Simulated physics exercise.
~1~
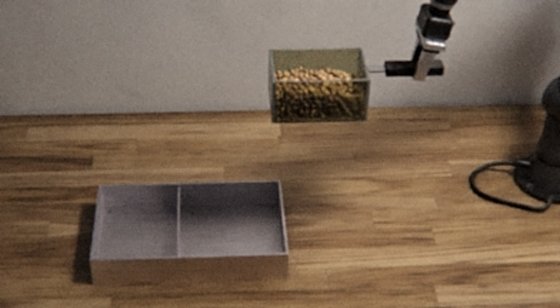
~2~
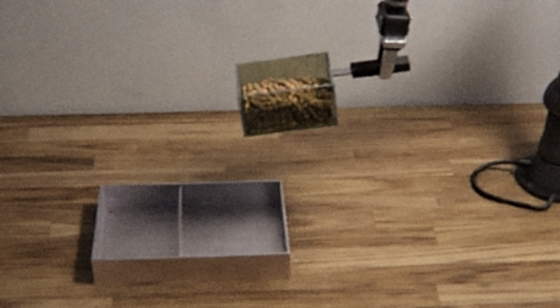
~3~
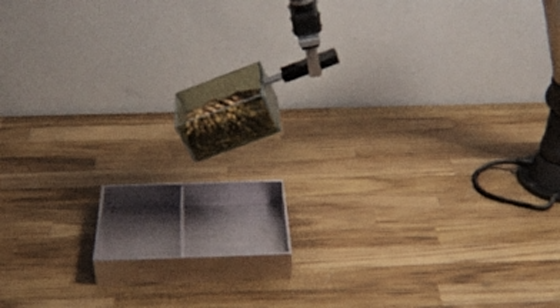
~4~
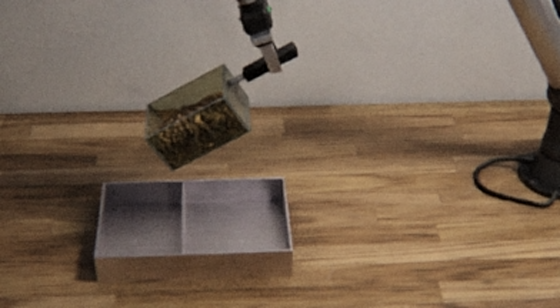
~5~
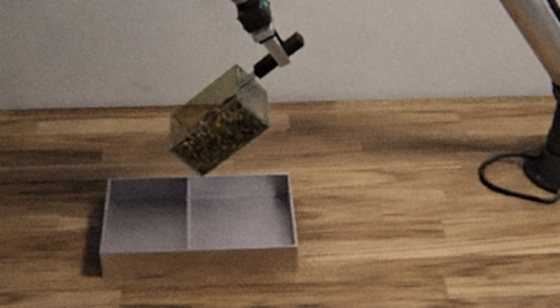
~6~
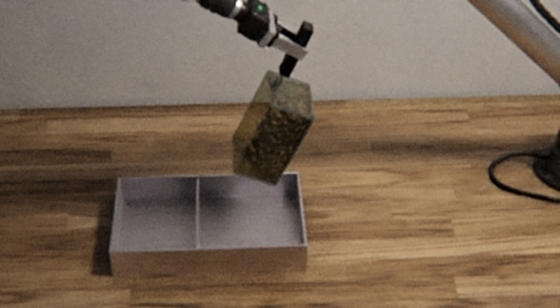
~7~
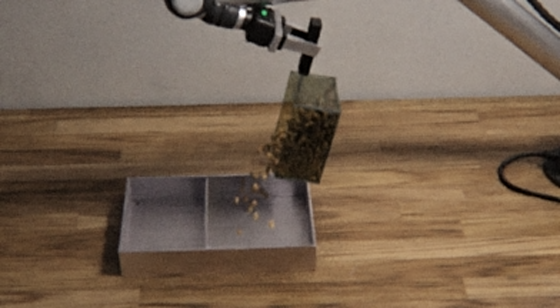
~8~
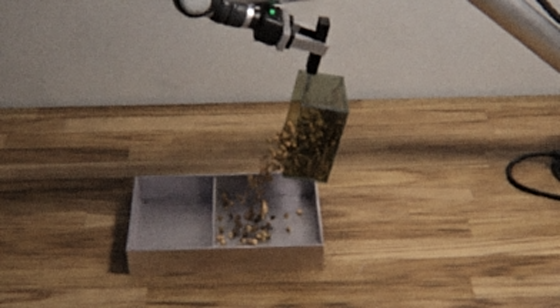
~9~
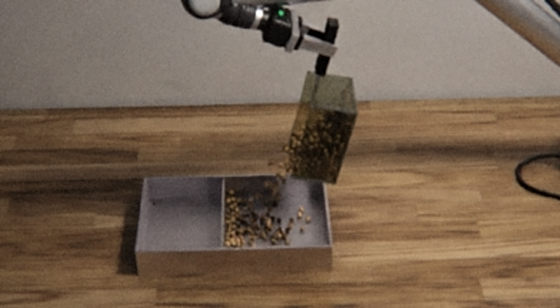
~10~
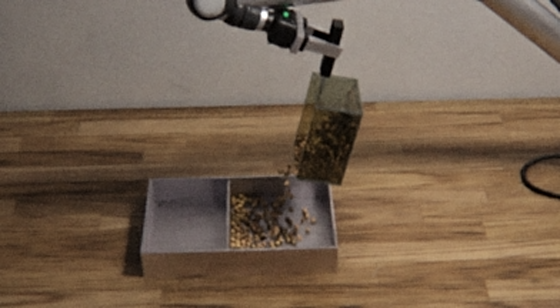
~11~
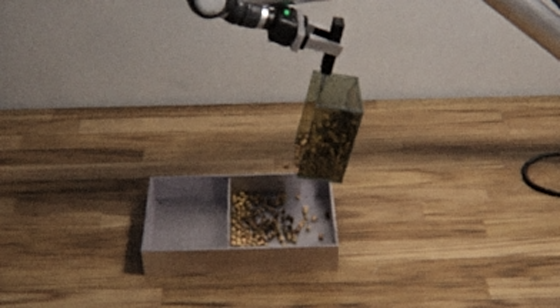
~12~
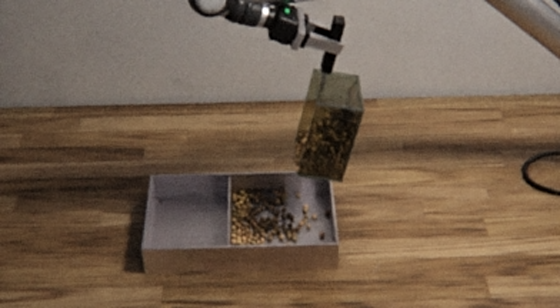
To begin with, a robot arm holds a clear box of dried chickpeas level above a wooden table, up and to the right of a shallow grey crate split in two by a cross wall. The arm carries the box left and tips it steadily, its left end dipping. It then swings back to the right, tilting the box until it is nearly upright. Chickpeas spill from its lower end into the crate's right part, scattering and piling up. The stream thins and stops, leaving many chickpeas in the still-tilted box and the left part empty.
